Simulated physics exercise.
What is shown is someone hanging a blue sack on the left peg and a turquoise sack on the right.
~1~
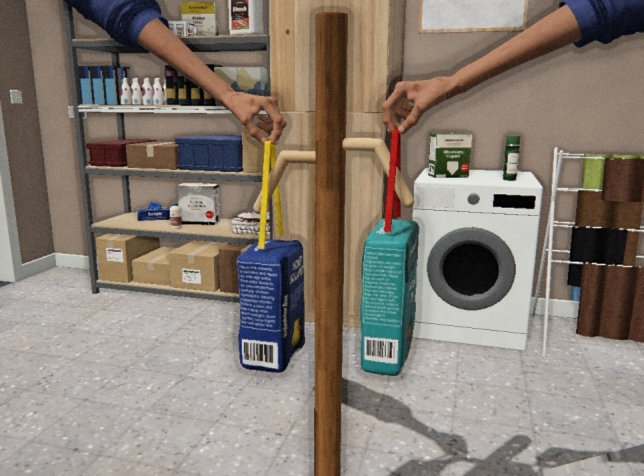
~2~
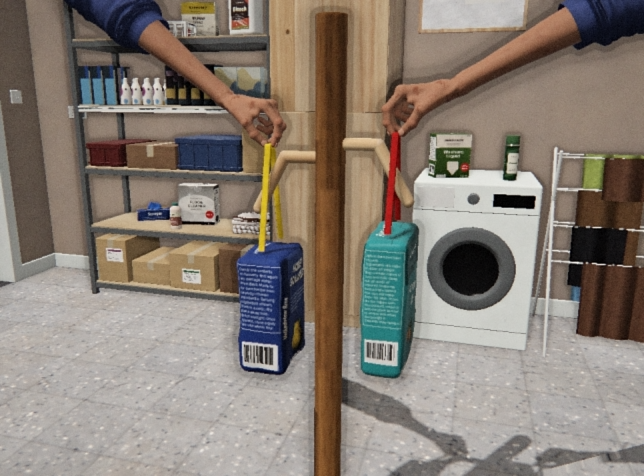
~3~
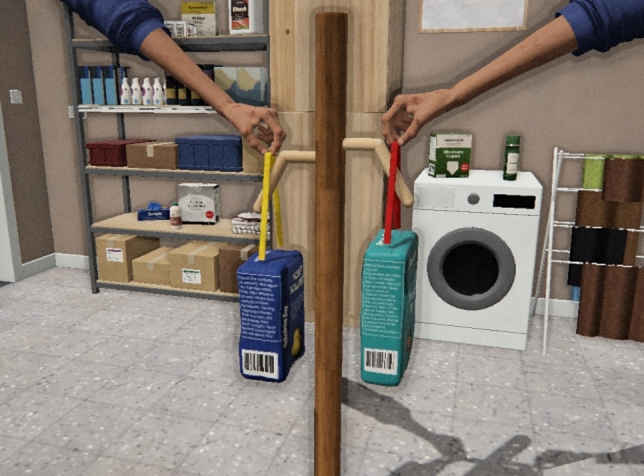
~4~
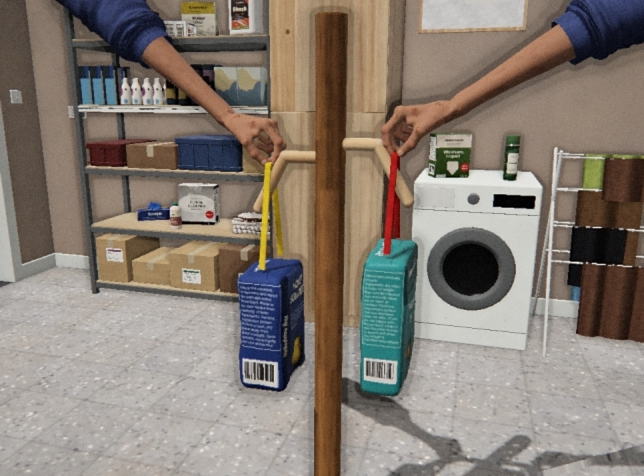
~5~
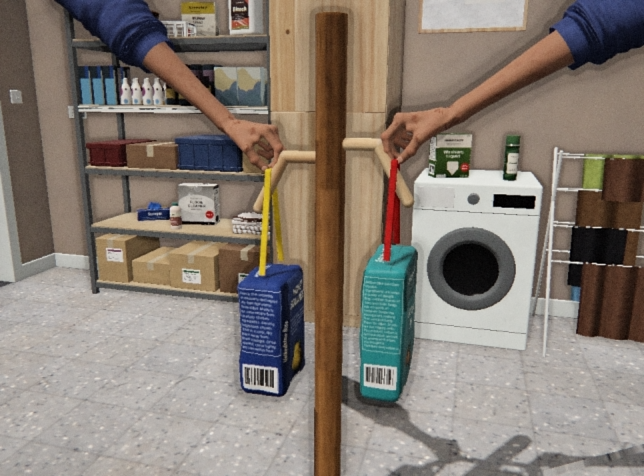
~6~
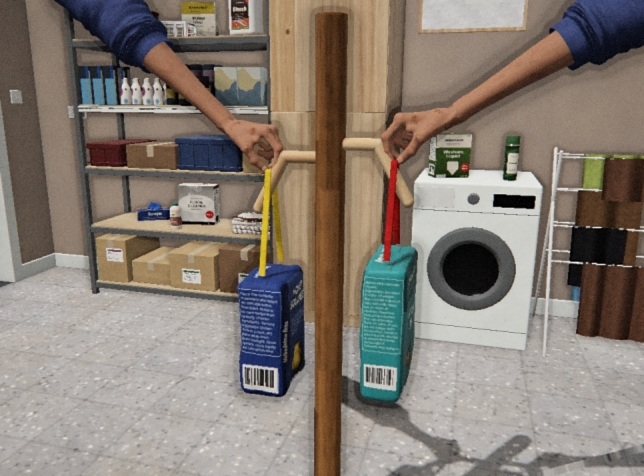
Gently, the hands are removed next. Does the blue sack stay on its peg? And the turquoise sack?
In order: The blue sack drops, the turquoise sack drops.
Then, 0.36 s after the last picture, blue sack on the floor; turquoise sack falling.
Then, 0.66 s after the last picture, blue sack on the floor; turquoise sack on the floor.
At rest, blue sack on the floor; turquoise sack on the floor. The blue sack comes down and the turquoise sack slips off its peg.
